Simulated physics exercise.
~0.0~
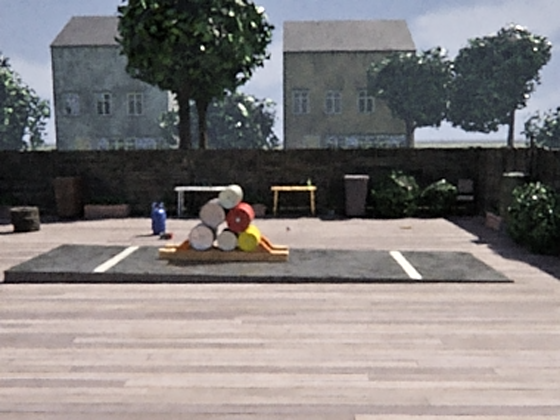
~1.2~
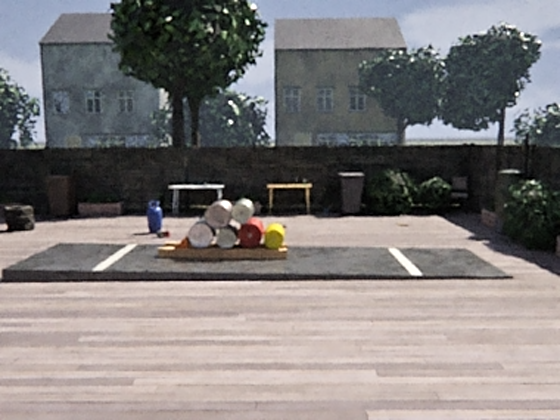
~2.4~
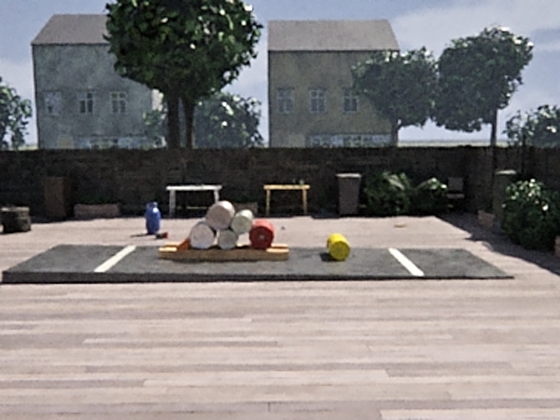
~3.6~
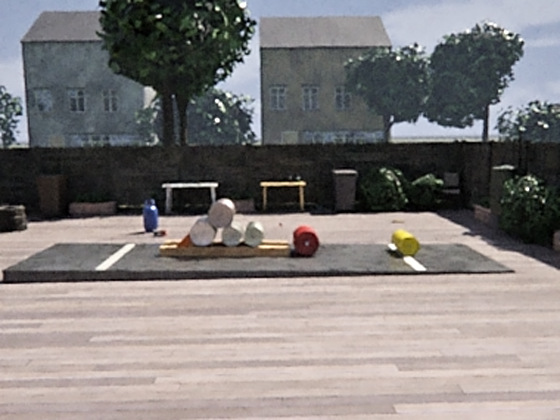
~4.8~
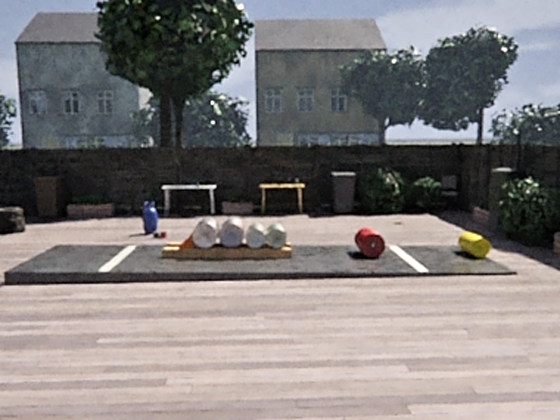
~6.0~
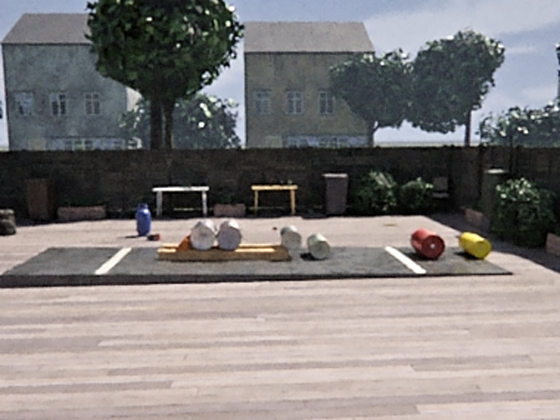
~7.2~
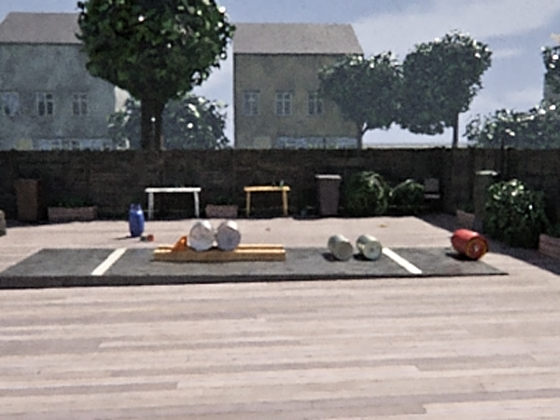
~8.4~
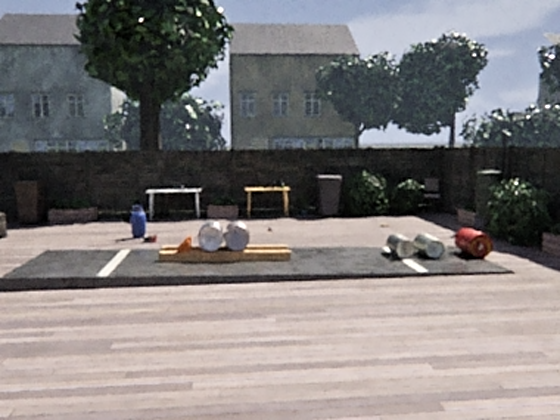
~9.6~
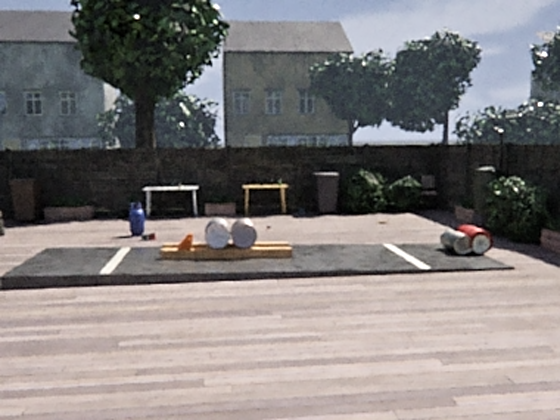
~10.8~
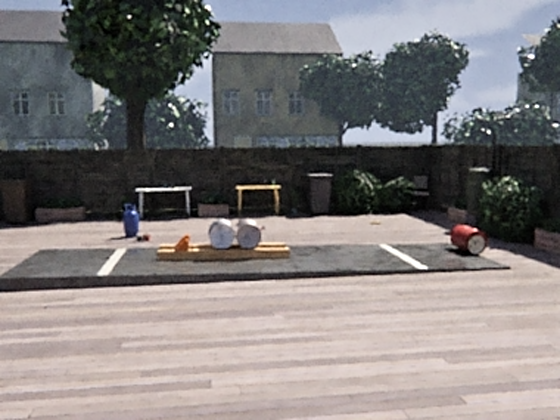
Six kegs, white, pale green, red and yellow, sit stacked on wooden bearers on a dark pad in a walled yard, seen from the front with trees and two houses behind. The stack slumps to the right, and the yellow keg rolls off first, with the red one following. Both cross the right white line as the upper kegs settle down onto the bearers. Two pale green kegs then roll after them over the same line, bunching near the red keg. The view drifts slightly sideways, and two white kegs remain resting on the bearers beside the orange chock.
